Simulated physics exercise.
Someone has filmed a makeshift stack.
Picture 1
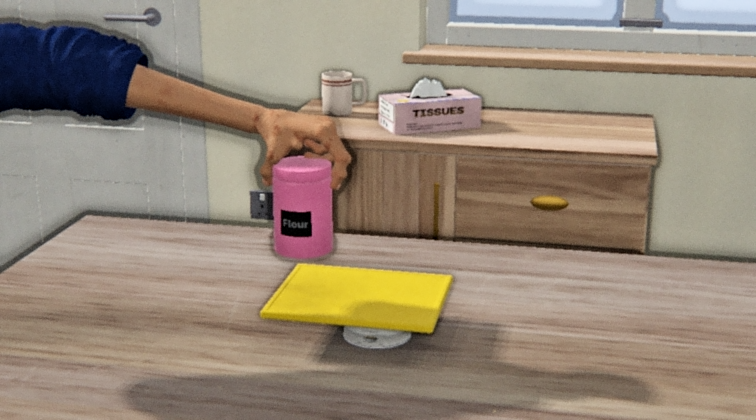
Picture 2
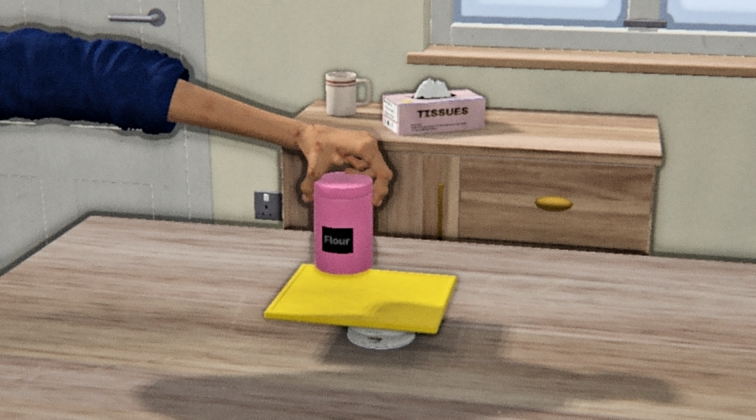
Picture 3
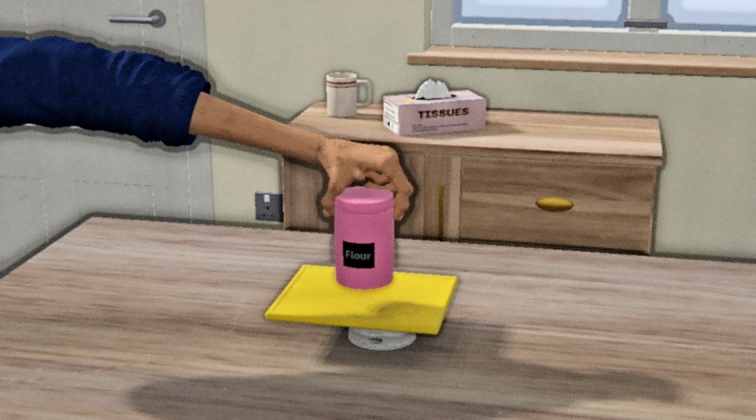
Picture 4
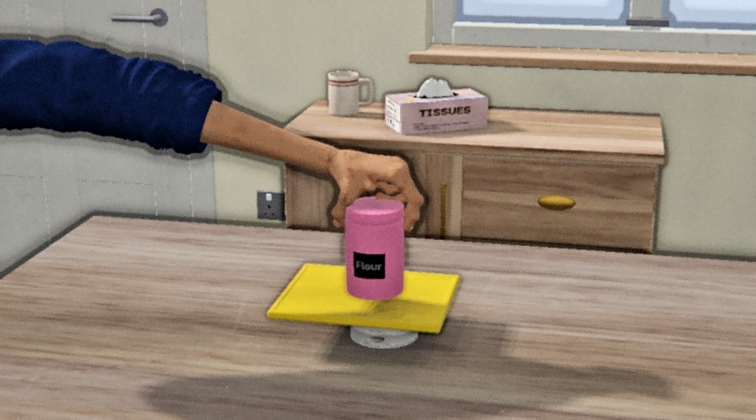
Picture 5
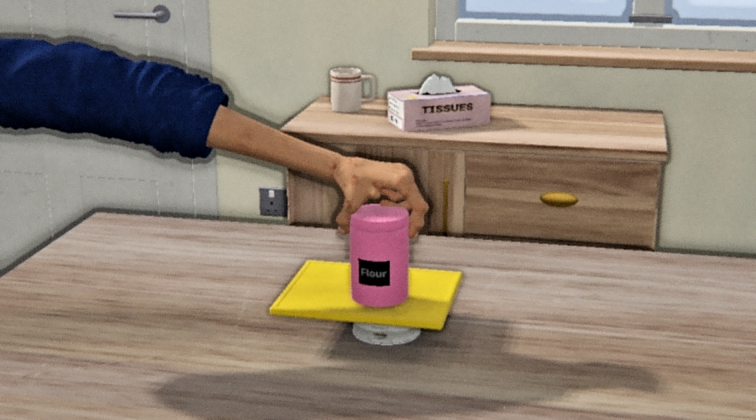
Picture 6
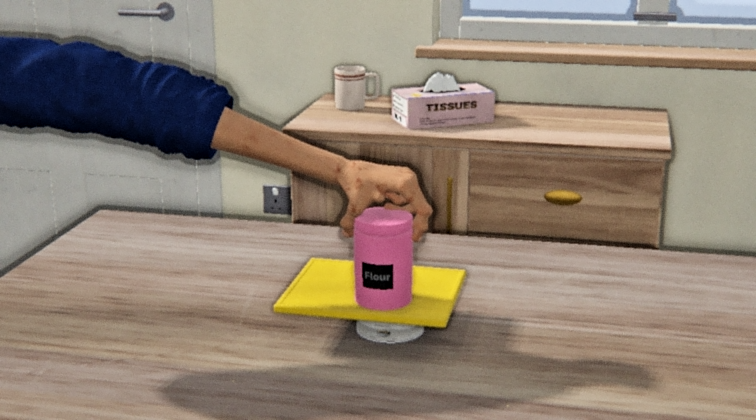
We see a hand in a blue sleeve move a pink flour jar rightward and down onto a tilted yellow lid on a small pale support, keeping hold of the jar as it rests there on the wooden table.
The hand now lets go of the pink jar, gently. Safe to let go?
The stack holds.
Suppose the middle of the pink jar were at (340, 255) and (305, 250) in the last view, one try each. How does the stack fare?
In the first case it loses its balance; in the second case it loses its balance.
Then, 0.20 s later than the last frame, all is still.
Then, 0.60 s later than the last frame, pink jar resting near (383, 259).
When it is over, all 3 as before. End places, in pixels of the last picture, pink jar near (383, 259). The stack stays up.
